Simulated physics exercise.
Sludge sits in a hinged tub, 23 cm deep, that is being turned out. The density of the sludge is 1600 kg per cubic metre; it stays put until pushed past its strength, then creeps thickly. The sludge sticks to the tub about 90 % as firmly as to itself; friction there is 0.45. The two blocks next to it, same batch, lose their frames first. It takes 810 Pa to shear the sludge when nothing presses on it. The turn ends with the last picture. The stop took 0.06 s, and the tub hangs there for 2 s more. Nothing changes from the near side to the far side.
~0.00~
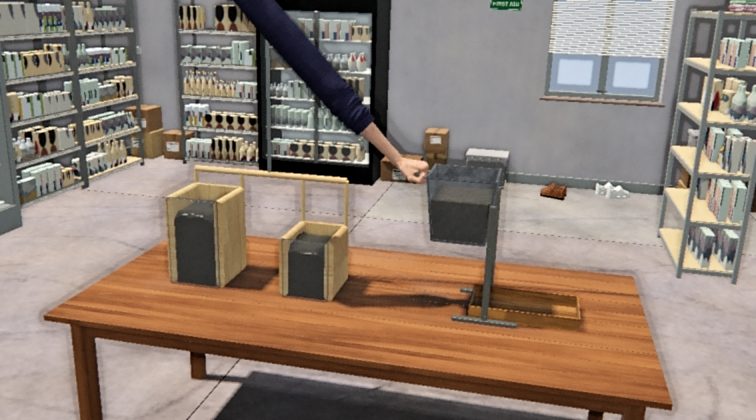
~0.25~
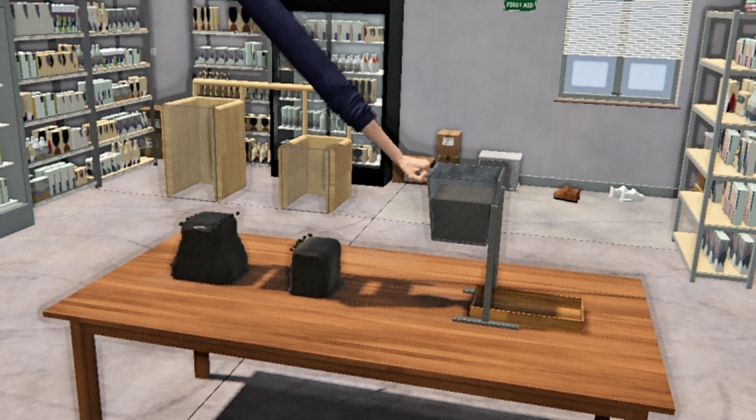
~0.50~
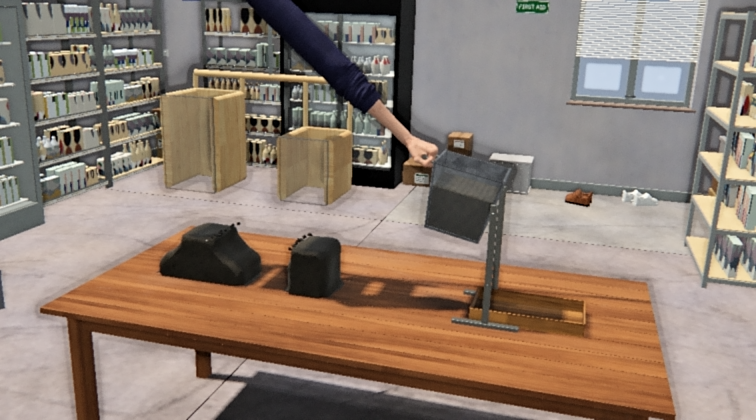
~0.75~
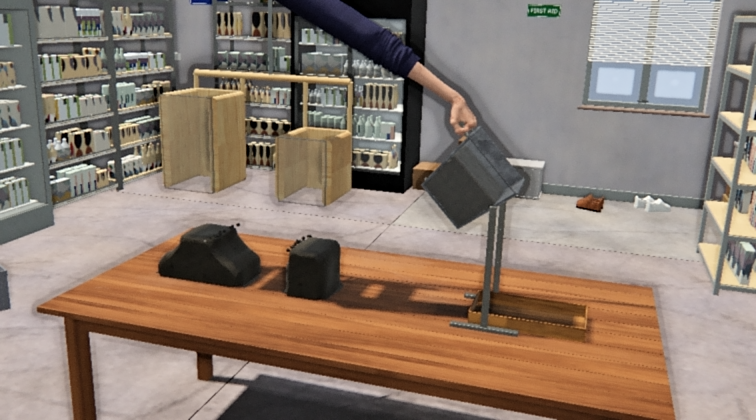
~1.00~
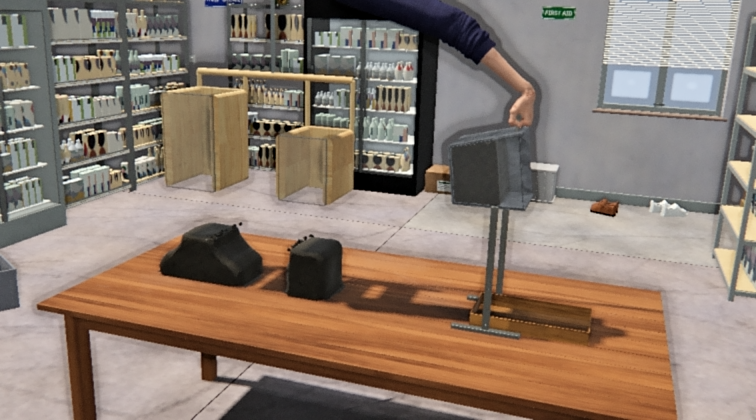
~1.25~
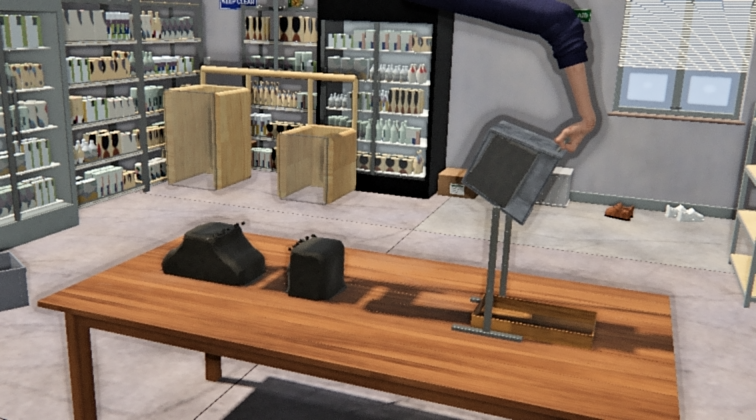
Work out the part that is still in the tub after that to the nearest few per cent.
Expect roughly 0 %.
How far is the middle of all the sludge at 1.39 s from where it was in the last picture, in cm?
Roughly 7 cm.
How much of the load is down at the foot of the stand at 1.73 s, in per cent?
About 25 %.
By 1.39 s, the tub is at 114 degrees and holds 99 %.
By 1.56 s, the tub is at 114 degrees and holds 30 %.
By 1.73 s, the tub is at 114 degrees and holds 0 %.
By 1.90 s, the tub is at 114 degrees and holds 0 %.
By 3.25 s, at the end, the tub is at 114 degrees and holds 0 %.
